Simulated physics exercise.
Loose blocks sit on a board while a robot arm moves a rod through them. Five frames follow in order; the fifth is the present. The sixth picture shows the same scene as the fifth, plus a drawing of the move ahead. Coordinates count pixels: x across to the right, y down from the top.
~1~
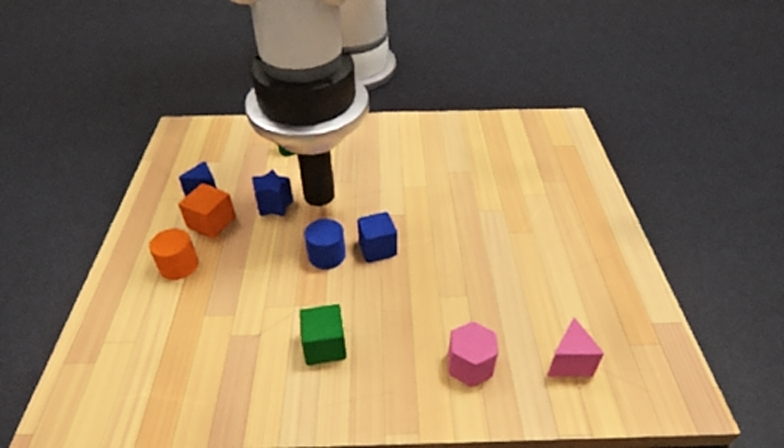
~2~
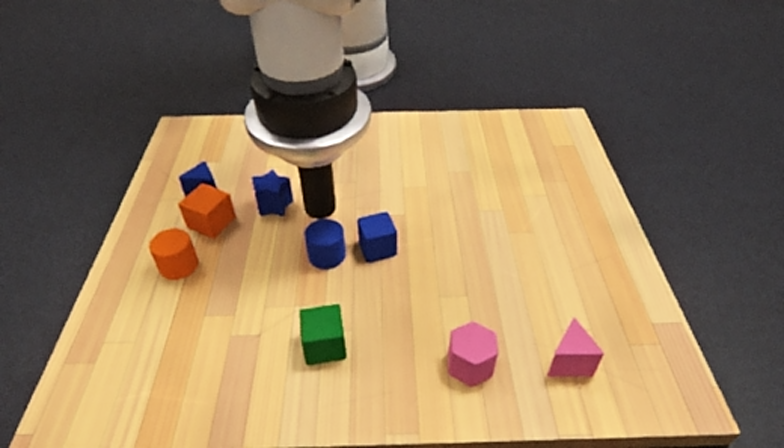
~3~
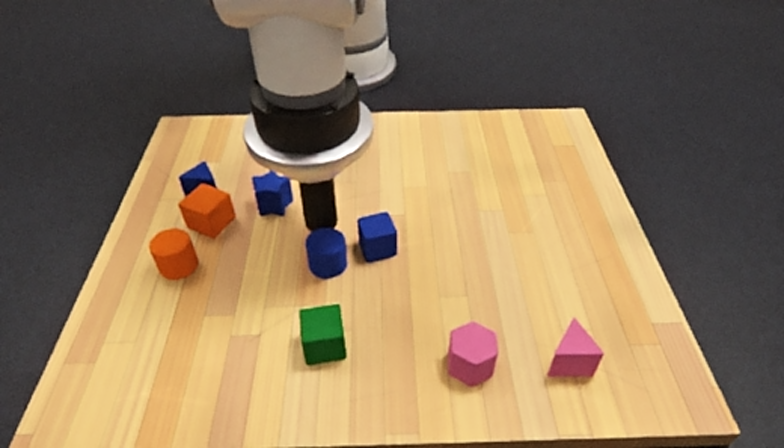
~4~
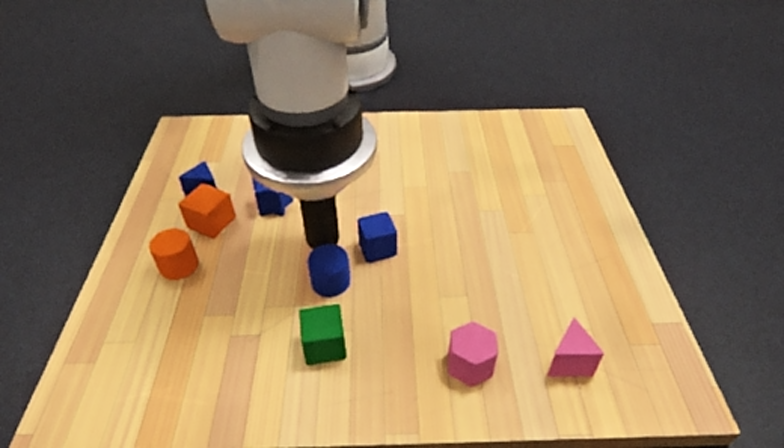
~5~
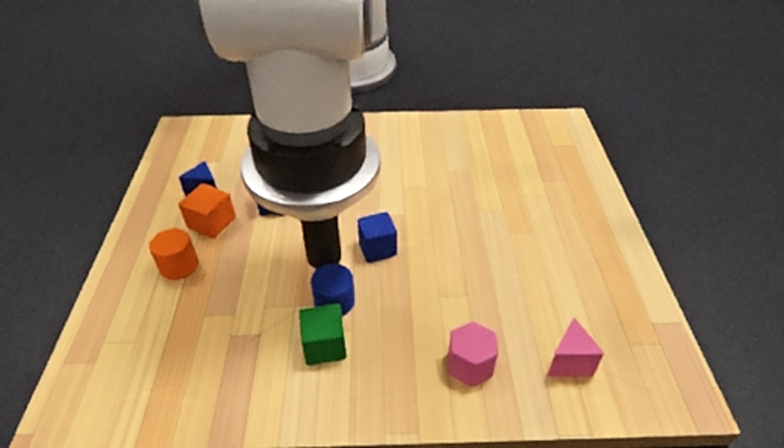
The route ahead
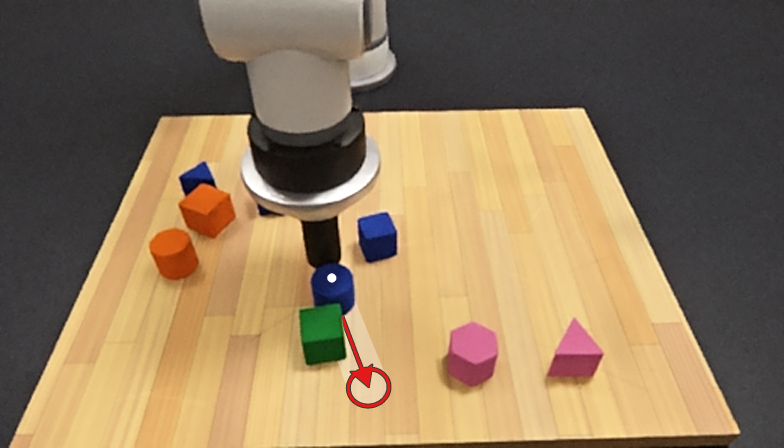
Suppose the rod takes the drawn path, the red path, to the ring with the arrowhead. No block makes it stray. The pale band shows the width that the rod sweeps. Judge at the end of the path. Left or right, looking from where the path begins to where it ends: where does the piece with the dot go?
Facing the way the path runs, start to end, you'll find the piece with the dot has shifted left.
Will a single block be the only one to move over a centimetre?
I'd say no.
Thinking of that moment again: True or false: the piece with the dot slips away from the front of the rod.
Answer: False.
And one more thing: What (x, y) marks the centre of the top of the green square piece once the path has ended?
Somewhere near (316, 356).
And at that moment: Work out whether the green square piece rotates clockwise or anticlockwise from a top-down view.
Viewed from above: Clockwise.
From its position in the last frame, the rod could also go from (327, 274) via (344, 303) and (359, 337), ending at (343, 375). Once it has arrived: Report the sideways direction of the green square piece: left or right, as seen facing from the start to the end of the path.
Facing the way the path runs, start to end, you'll find the green square piece has shifted right.
Drawn move, from (327, 274) to (369, 387); the dot is on the blue circle.
What follows on the original path. One third of the way, rod at (337, 294); green square piece at (321, 346), turned 60° clockwise; blue circle at (352, 316).
Two thirds of the way, rod at (352, 332); green square piece at (319, 351), turned 65° clockwise; blue circle at (377, 352).
At the end, rod at (368, 373); green square piece at (316, 356), turned 80° clockwise; blue circle at (405, 389); blue square piece still.
